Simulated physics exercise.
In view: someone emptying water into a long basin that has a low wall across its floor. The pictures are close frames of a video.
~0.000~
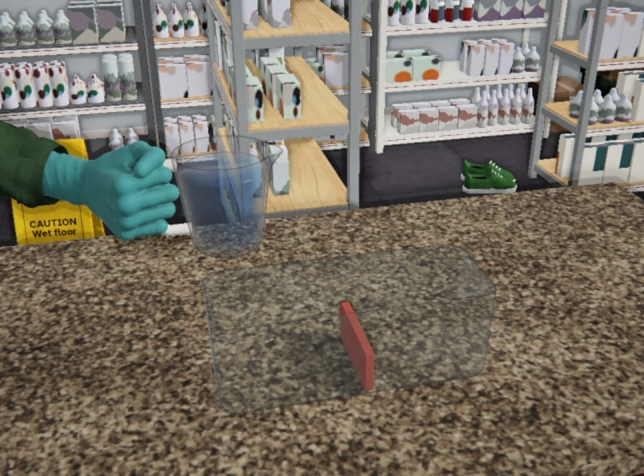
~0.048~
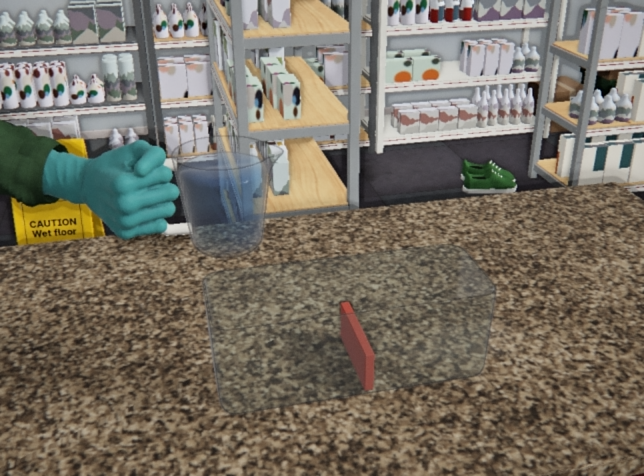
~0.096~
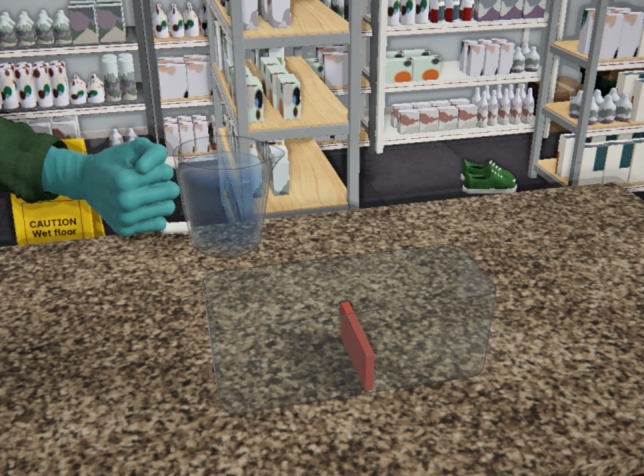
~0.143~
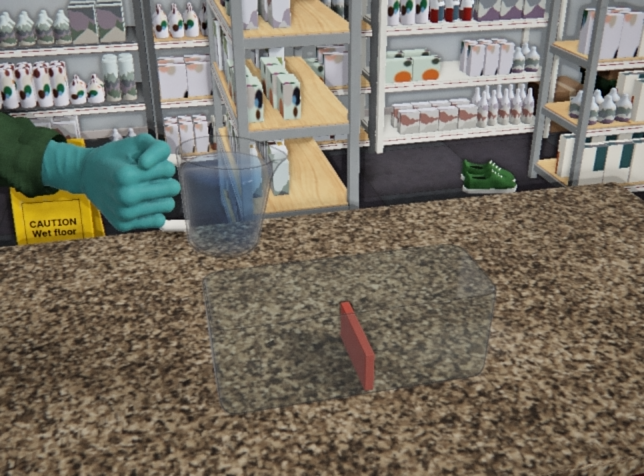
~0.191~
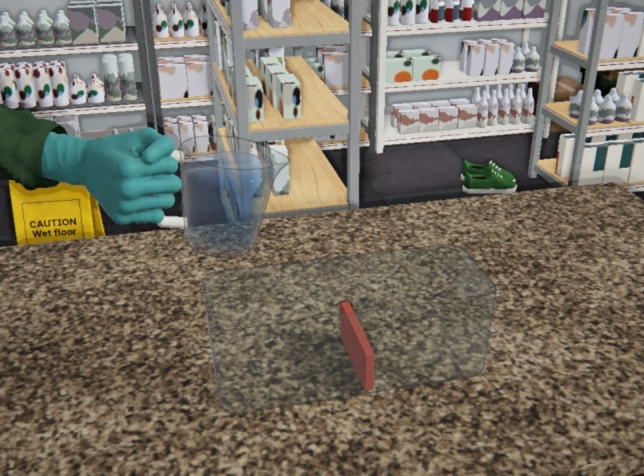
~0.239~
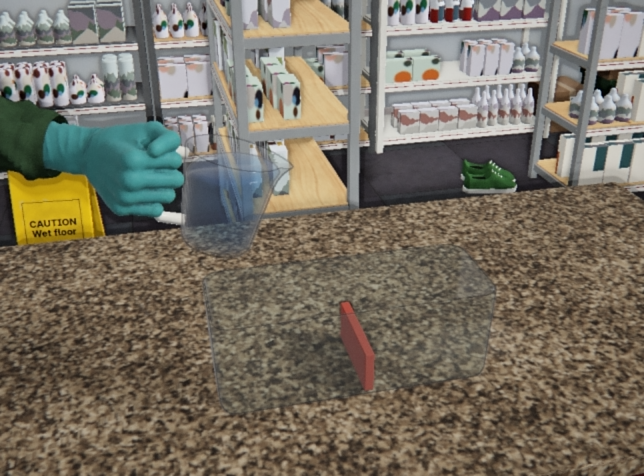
A teal-gloved hand held a clear pitcher of water above a speckled counter, then slowly tilted it slightly to the right, while the see-through basin with a low red wall inside stayed still.
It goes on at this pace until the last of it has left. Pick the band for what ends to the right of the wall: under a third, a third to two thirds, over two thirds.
It comes to less than a third.
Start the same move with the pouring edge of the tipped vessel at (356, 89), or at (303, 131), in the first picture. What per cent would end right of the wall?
Near 95 % and 50 %.
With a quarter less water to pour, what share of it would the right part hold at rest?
Near 5 %.
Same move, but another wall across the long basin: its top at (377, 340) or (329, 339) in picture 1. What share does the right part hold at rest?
About 10 and 65 per cent.
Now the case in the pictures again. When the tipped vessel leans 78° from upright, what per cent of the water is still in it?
Near 65 %.
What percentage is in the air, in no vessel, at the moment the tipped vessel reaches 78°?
Close to 25 per cent.
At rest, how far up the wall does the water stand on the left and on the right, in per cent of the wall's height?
The left part 40 per cent, the right part 10.
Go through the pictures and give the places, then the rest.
The first frame shows tilt 0°; pouring edge (283, 149); surface from (178, 169) to (268, 161); the long basin's rim runs from (207, 303) to (479, 268); the wall's top is at (357, 328).
The second frame shows tilt 1°; pouring edge (283, 149); surface from (178, 169) to (267, 161).
The third frame shows tilt 3°; pouring edge (285, 151); surface from (179, 168) to (269, 161).
The fourth frame shows tilt 6°; pouring edge (287, 154); surface from (181, 168) to (271, 163).
The fifth frame shows tilt 10°; pouring edge (290, 159); surface from (184, 168) to (275, 163).
The sixth frame shows tilt 15°; pouring edge (293, 164); surface from (186, 170) to (281, 164).
Then, 0.62 s in, the tilt is 78° and 65 per cent is still to pour, 11 is left of the wall and 2 right of it.
Then, 0.89 s in, the tilt is 111° and 9 per cent is still to pour, 71 is left of the wall and 9 right of it.
Then, 1.18 s in, the tilt is 114° and 0 per cent is still to pour, 87 is left of the wall and 10 right of it.
Then, 1.50 s in, the tilt is 114° and 0 per cent is still to pour, 87 is left of the wall and 10 right of it.
Finally, 87 per cent lies left of the wall, 10 right of it and 2 outside.
